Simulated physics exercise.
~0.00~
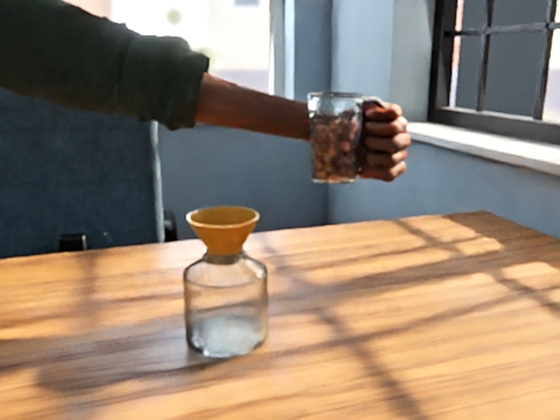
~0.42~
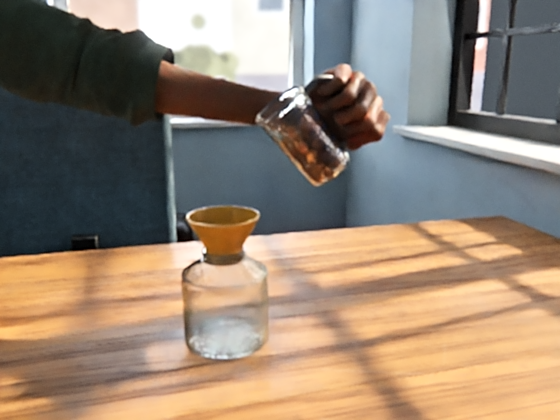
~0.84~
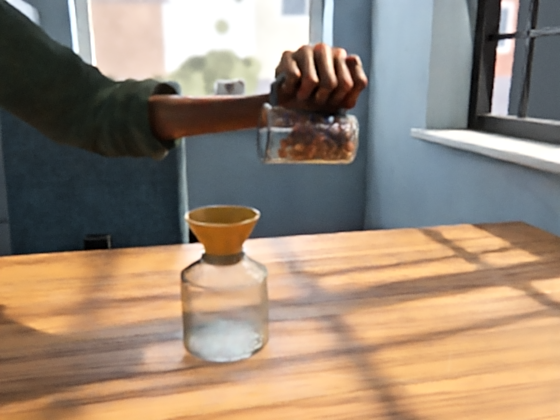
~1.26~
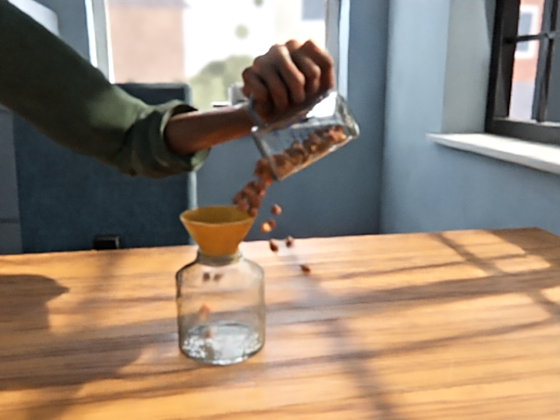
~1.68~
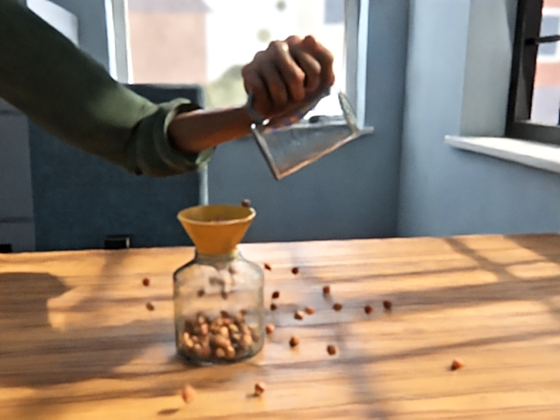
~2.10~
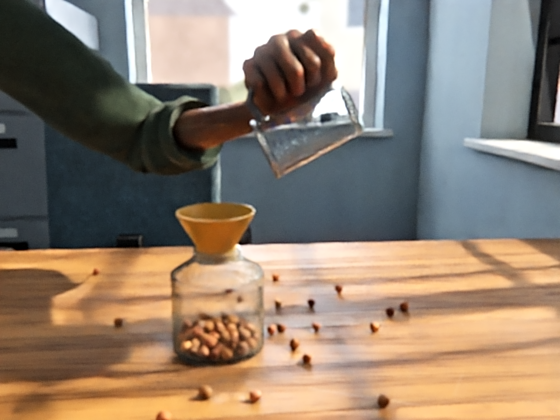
At a sunlit wooden table, a hand tips hazelnuts from a glass cup through a yellow funnel into a jar, scattering some.
